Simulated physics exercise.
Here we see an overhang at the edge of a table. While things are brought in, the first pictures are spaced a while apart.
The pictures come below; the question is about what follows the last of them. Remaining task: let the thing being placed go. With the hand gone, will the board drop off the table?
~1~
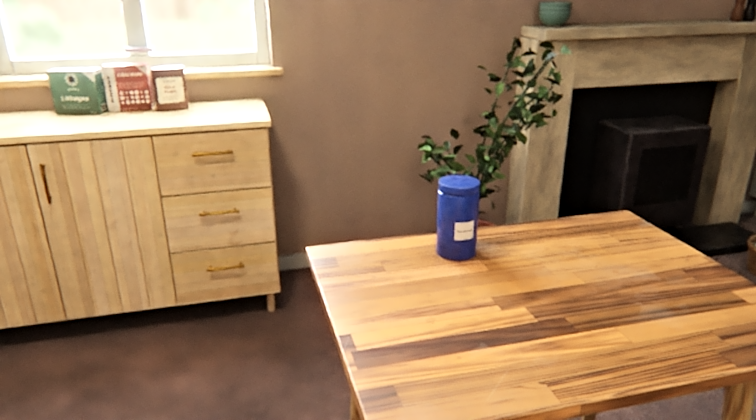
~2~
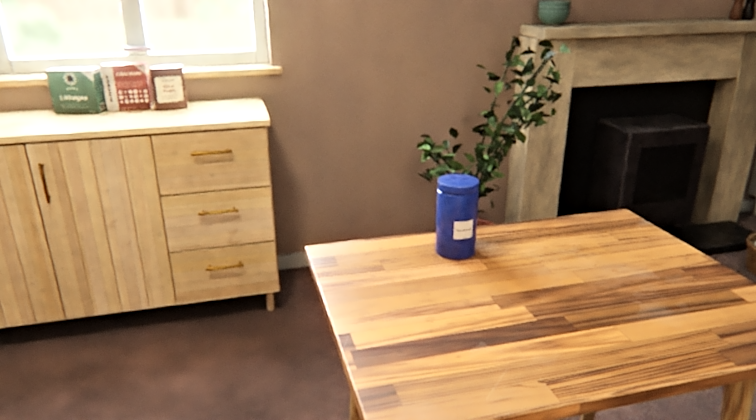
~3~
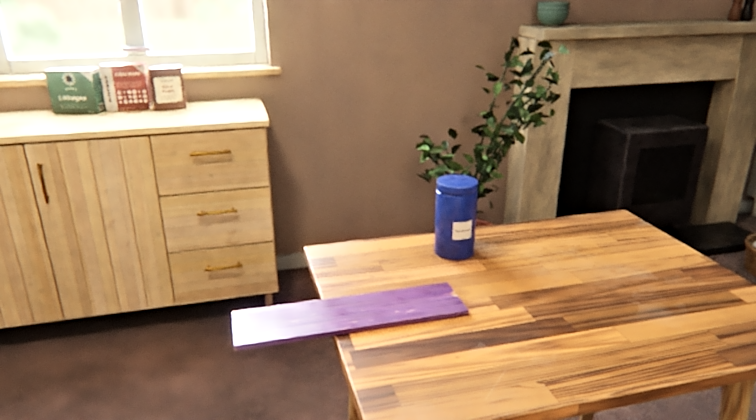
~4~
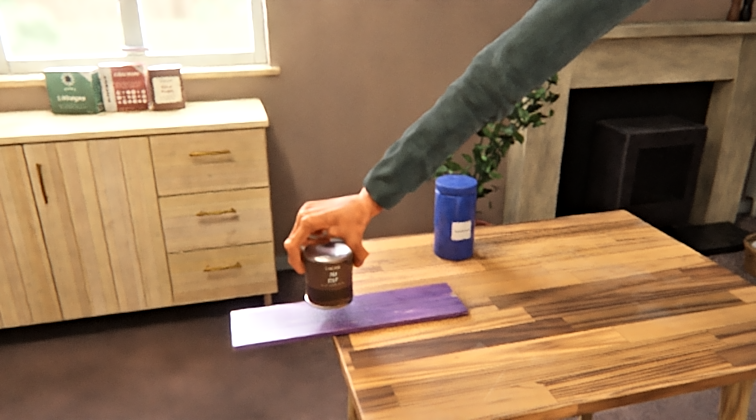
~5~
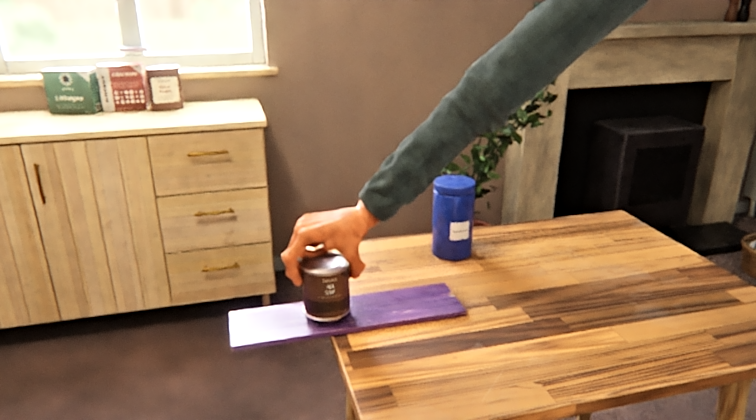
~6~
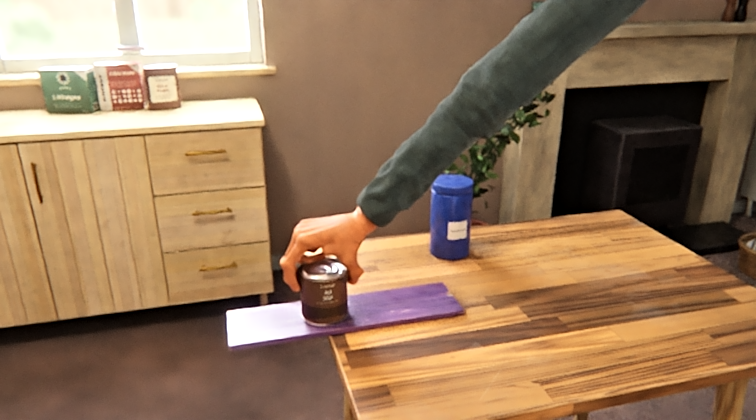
It is going to be stable.
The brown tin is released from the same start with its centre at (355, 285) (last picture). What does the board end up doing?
Well, it simply stays in place.
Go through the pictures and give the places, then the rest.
In the first frame, the last thing is not in view yet; blue jar (458, 217).
In the second frame, the last thing is not in view yet; blue jar (457, 216).
In the third frame, the last thing is not in view yet; blue jar (456, 217).
In the fourth frame, coming down; brown tin (329, 274); blue jar (455, 217).
In the fifth frame, coming down; brown tin (326, 286); blue jar (453, 217).
In the sixth frame, set down, still held; brown tin (324, 291); blue jar (451, 217).
Then, 0.20 s after the last picture, nothing has stirred.
Then, 0.50 s after the last picture, brown tin resting near (324, 291).
At rest, all 3 in place. Seen from the same camera at the end, brown tin near (324, 291). The board keeps its balance.
